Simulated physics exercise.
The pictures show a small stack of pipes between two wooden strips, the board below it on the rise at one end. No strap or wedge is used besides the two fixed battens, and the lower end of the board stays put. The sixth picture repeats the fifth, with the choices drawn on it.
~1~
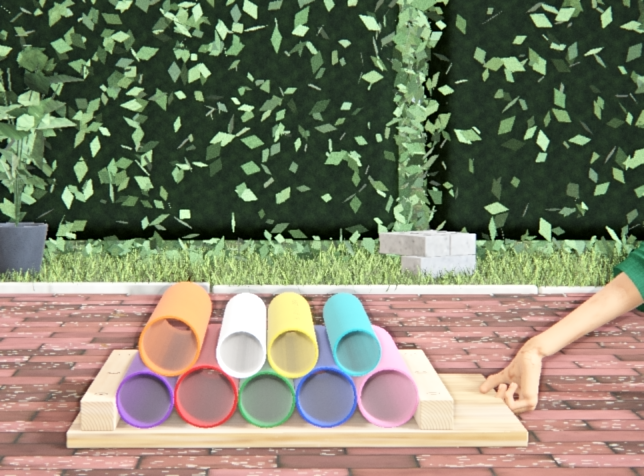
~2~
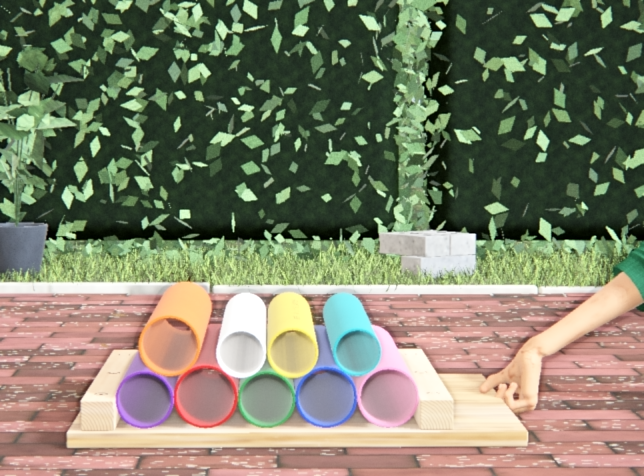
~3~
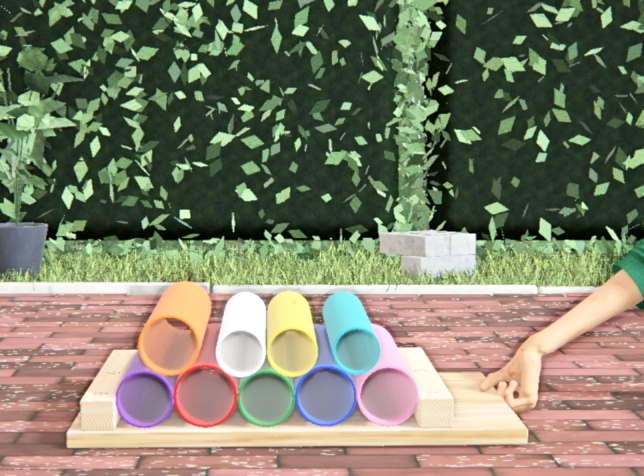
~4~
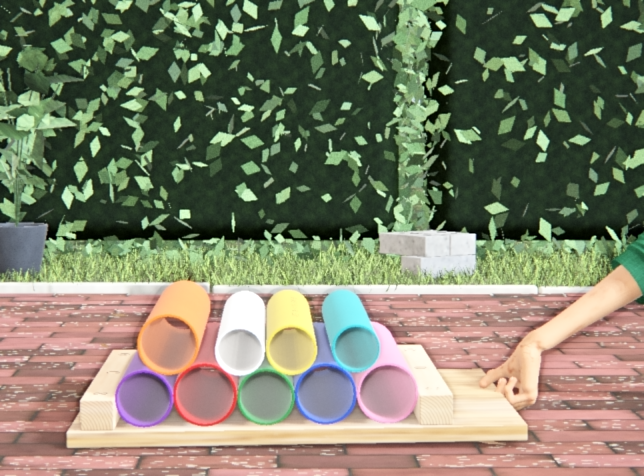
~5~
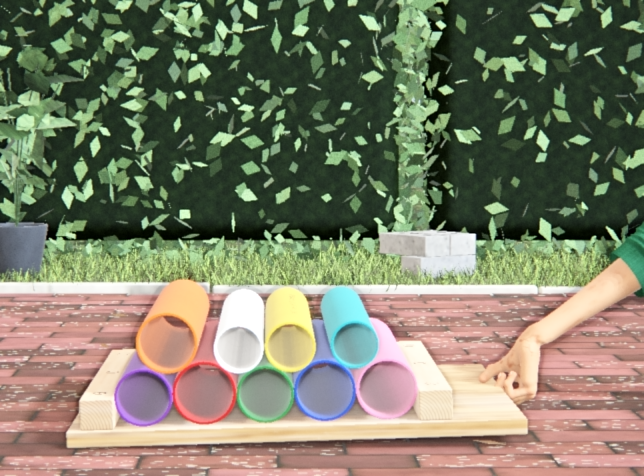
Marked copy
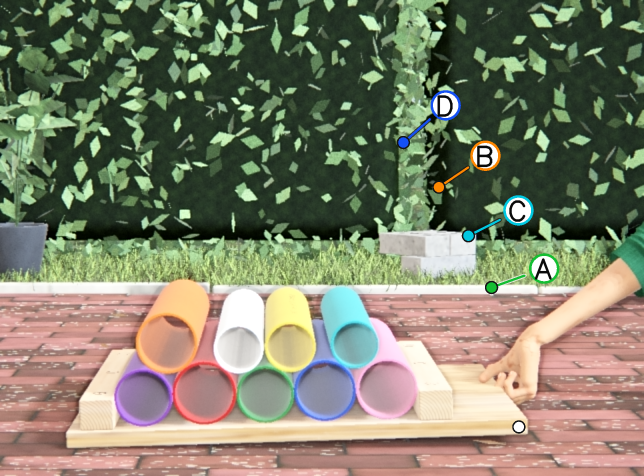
On a brick patio, a hand slightly lifting the right end of a wooden board holding nine stacked colourful pipes between wooden strips.
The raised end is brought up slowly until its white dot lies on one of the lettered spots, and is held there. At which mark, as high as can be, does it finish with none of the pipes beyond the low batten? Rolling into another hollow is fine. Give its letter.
Up to A.
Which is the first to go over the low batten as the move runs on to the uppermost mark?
The orange one.
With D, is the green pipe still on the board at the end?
Yes, with D.
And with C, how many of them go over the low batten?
With C, one.
On the marked copy, A at (491, 288); B at (439, 187); C at (468, 236); D at (404, 143); the white dot at (519, 427).
Following A. Soon after the start, board at 14°.
Later, board at 20°.
In the end, board at 20°, none over the low batten.
As for the rest, B four over the low batten (yellow, orange, turquoise, white); C one over the low batten (orange); D four over the low batten (yellow, orange, turquoise, white).
